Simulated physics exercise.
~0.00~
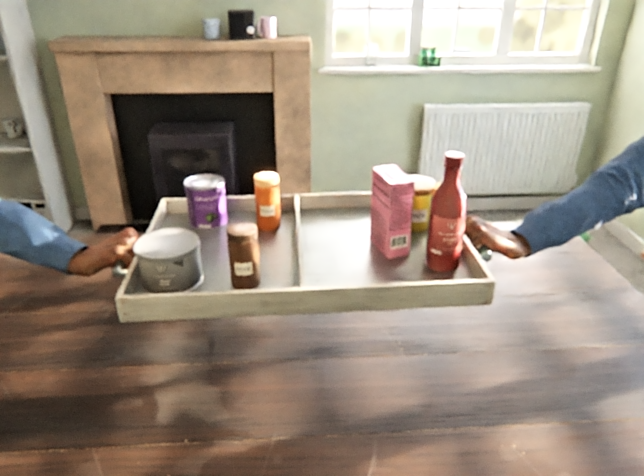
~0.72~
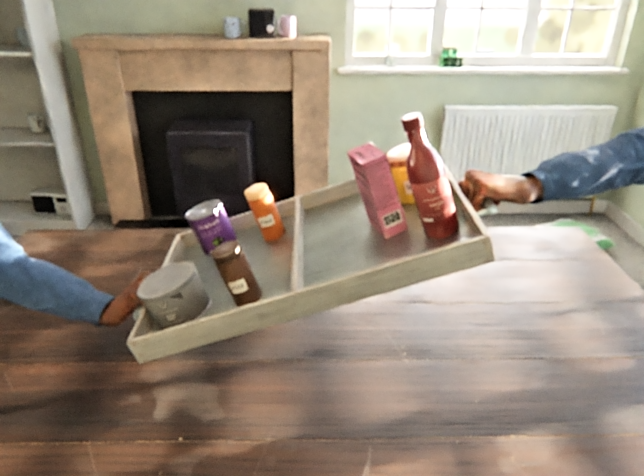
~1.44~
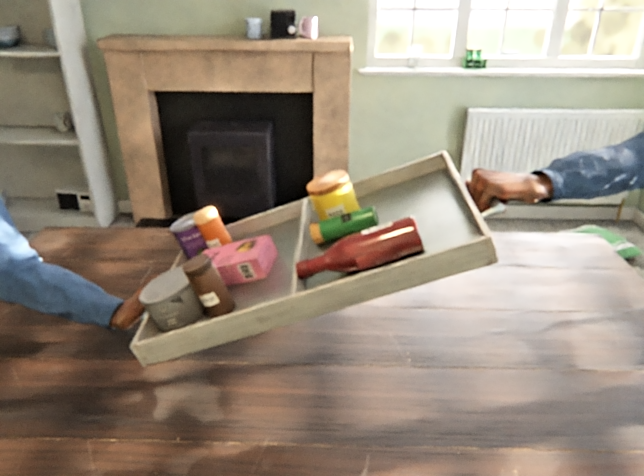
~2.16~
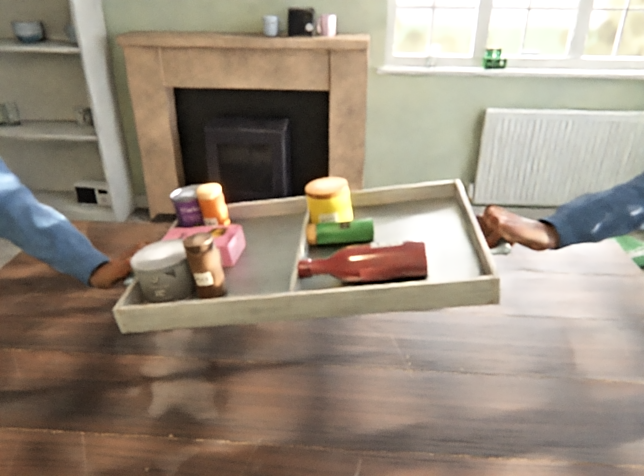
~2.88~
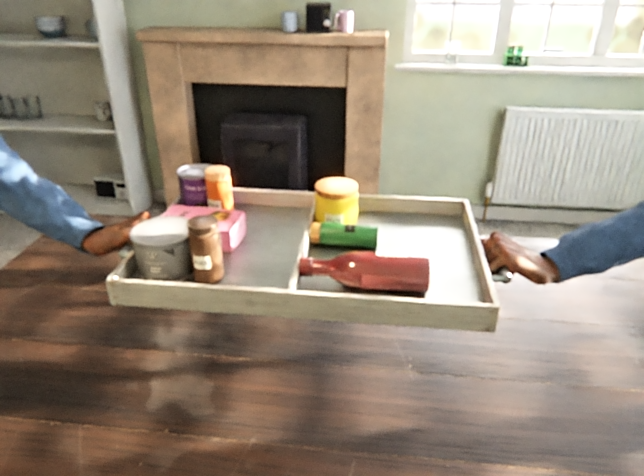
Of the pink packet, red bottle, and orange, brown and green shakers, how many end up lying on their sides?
Three of them end up on their sides. They are the pink packet, the red bottle and the green shaker.
